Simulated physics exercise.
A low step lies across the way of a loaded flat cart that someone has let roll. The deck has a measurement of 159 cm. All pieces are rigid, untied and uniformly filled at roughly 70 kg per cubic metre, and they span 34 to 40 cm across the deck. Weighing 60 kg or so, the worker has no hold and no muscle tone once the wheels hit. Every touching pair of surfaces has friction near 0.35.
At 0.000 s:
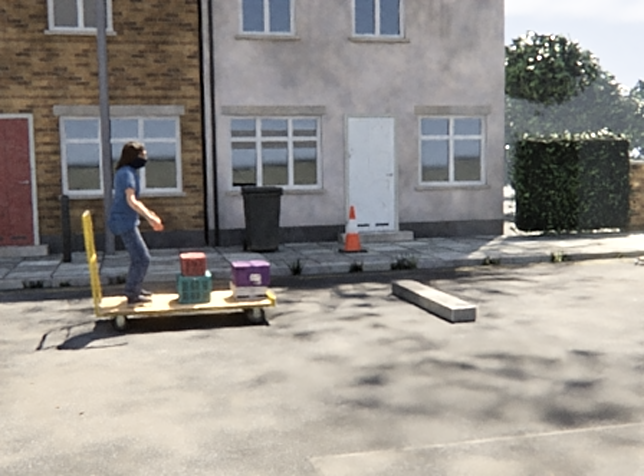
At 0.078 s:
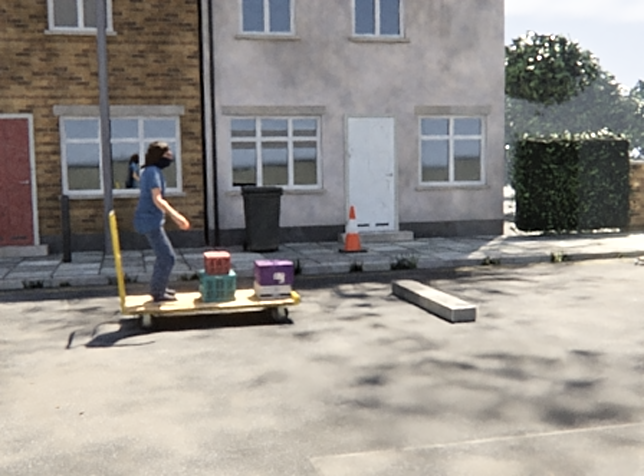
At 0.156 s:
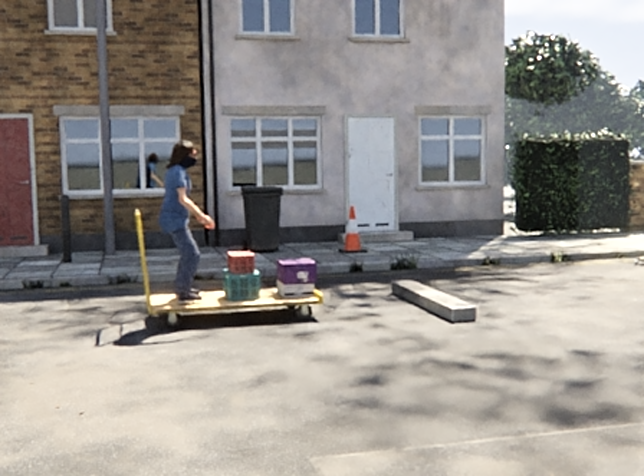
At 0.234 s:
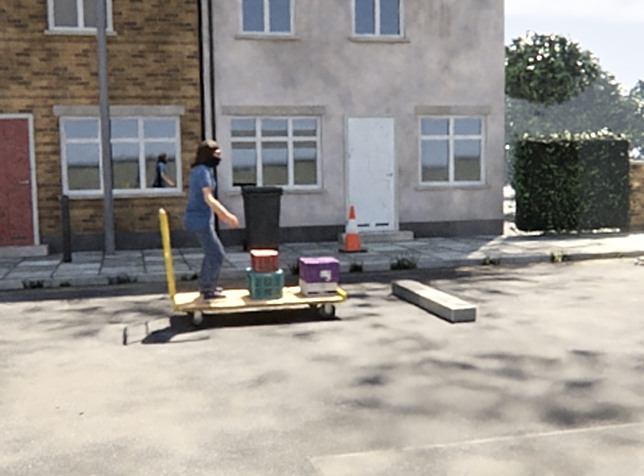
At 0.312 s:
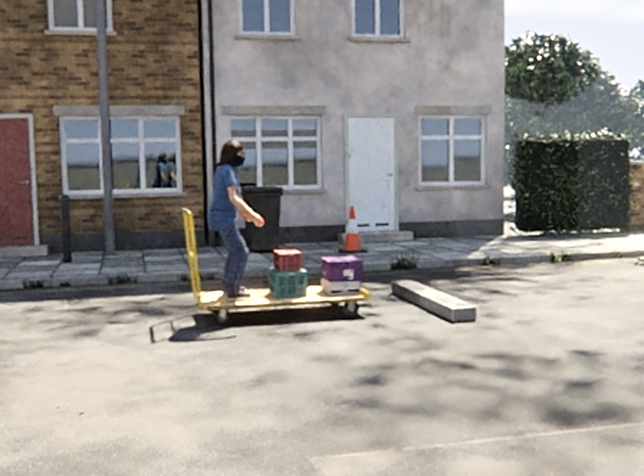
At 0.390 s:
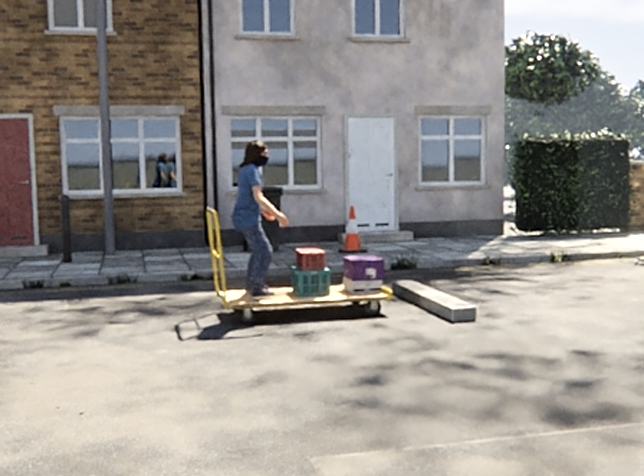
Worker in blue standing on a yellow flat cart loaded with crates and a purple-and-white box, rolling right along a street.
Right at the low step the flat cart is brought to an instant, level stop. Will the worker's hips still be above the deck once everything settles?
No.
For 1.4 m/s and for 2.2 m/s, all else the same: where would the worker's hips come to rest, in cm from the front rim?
First 100 cm behind, then 60 cm behind.
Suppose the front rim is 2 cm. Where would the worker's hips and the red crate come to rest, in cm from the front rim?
Both go over - hips 40 cm past, red 90 cm past.
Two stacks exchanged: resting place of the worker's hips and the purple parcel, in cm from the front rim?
The hips would end 110 past the front rim, and the purple one 60 behind it.
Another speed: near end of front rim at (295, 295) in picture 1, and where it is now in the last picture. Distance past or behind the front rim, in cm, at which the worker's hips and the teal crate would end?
The hips would end 30 cm behind the front rim, and the teal item 50 cm behind it.
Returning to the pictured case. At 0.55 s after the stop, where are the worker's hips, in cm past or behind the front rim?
Roughly 15 cm behind it.
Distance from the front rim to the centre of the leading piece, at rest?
Close to 140 cm out past the front rim.
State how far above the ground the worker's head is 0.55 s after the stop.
The head is some 30 cm up.
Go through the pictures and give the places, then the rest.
In the first picture, hips (124, 221), white carton (249, 290), rim corner (274, 303); 0 cm covered, 170 to go.
In the second picture, hips (149, 220), white carton (273, 289), rim corner (298, 301); 24 cm covered, 146 to go.
In the third picture, hips (174, 219), white carton (295, 288), rim corner (321, 300); 47 cm covered, 122 to go.
In the fourth picture, hips (198, 218), white carton (318, 287), rim corner (345, 298); 71 cm covered, 99 to go.
In the fifth picture, hips (222, 218), white carton (340, 285), rim corner (368, 297); 94 cm covered, 75 to go.
In the sixth picture, hips (246, 217), white carton (362, 284), rim corner (391, 296); 118 cm covered, 52 to go. Speed about 3.0 m/s.
The wheels strike at 0.56 s.
After 1.11 s the worker's hips are 13 cm behind the rim, near (415, 242) in the last picture's view.
After 1.56 s the worker's hips are 34 cm past the rim, near (456, 280) in the last picture's view.
When all is still (3.7 s), past the rim, red crate, purple parcel and the worker's hips; behind it, teal crate and white carton.
